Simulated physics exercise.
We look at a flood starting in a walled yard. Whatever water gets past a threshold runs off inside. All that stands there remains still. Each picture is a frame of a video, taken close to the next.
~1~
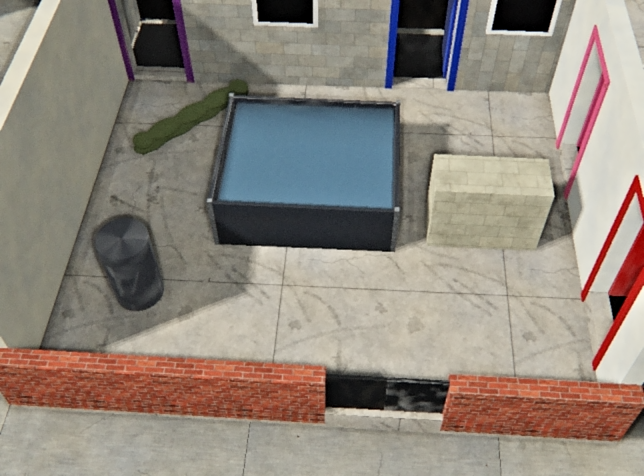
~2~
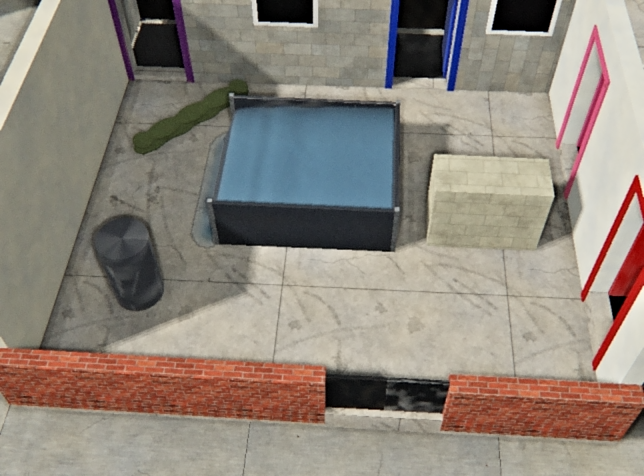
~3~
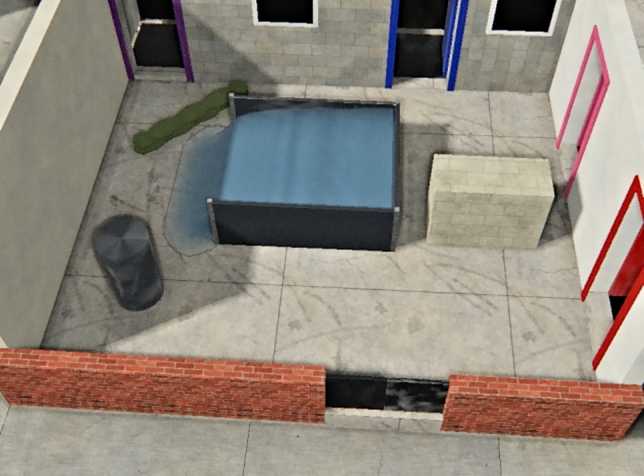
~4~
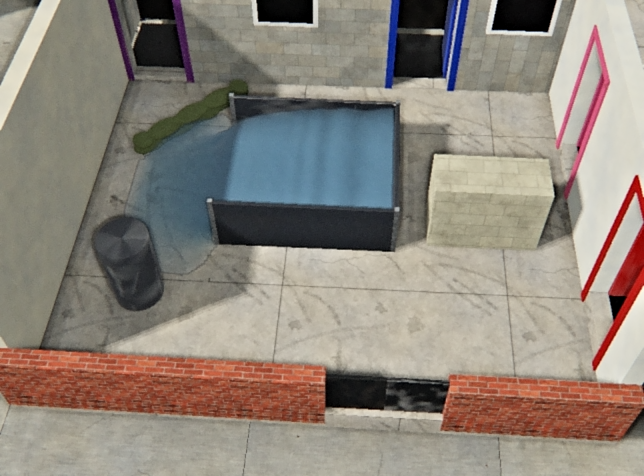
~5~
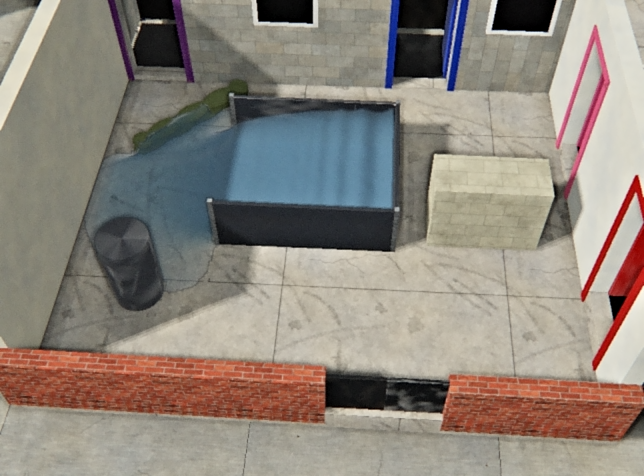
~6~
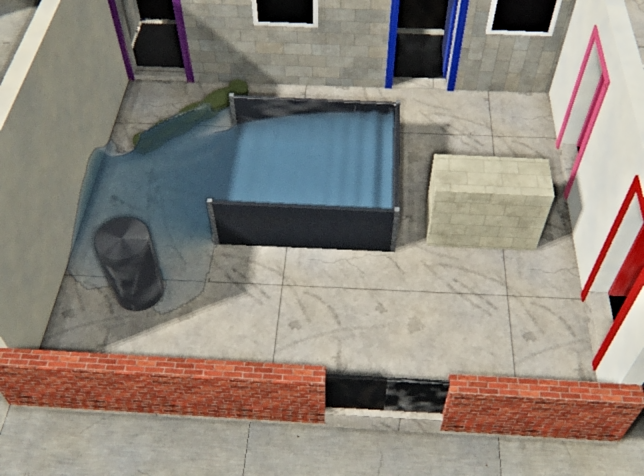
Walled yard with a dark-sided tank of blue water pouring out its left side, spreading past a grey barrel to the left wall.
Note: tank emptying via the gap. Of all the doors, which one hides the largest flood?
That would be the purple door.
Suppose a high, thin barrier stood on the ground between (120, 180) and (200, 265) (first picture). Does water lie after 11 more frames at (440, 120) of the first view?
Answer: Spared.
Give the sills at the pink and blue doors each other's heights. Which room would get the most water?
Largest inflow: The purple door.
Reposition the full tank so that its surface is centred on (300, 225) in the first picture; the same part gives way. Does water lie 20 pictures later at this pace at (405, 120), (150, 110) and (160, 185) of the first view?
In the order given: Not reached, wetted and wetted.
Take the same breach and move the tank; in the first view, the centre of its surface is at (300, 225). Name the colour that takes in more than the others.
I'd go with the one in purple.
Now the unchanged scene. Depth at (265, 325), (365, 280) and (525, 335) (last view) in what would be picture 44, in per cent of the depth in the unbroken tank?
Around 12, 10 and 14 percent, in that order.
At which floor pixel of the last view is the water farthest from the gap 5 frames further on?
Look around (30, 379).
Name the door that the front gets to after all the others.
It's the door marked pink.
A moment on, water covers 25 % of the floor; purple door wet at the sill, nothing in, pink door not reached, blue door not reached, red door not reached.
Next, water covers 35 % of the floor; purple door a lot in, pink door not reached, blue door not reached, red door not reached.
Then, water covers 65 % of the floor; purple door a lot in, pink door not reached, blue door wet at the sill, nothing in, red door not reached.
Later, water covers 95 % of the floor; purple door a lot in, pink door wet at the sill, nothing in, blue door wet at the sill, nothing in, red door wet at the sill, nothing in.
In the end, water covers 95 % of the floor; purple door a lot in, pink door a trickle in, blue door some in, red door wet at the sill, nothing in; the purple door has let in the most.
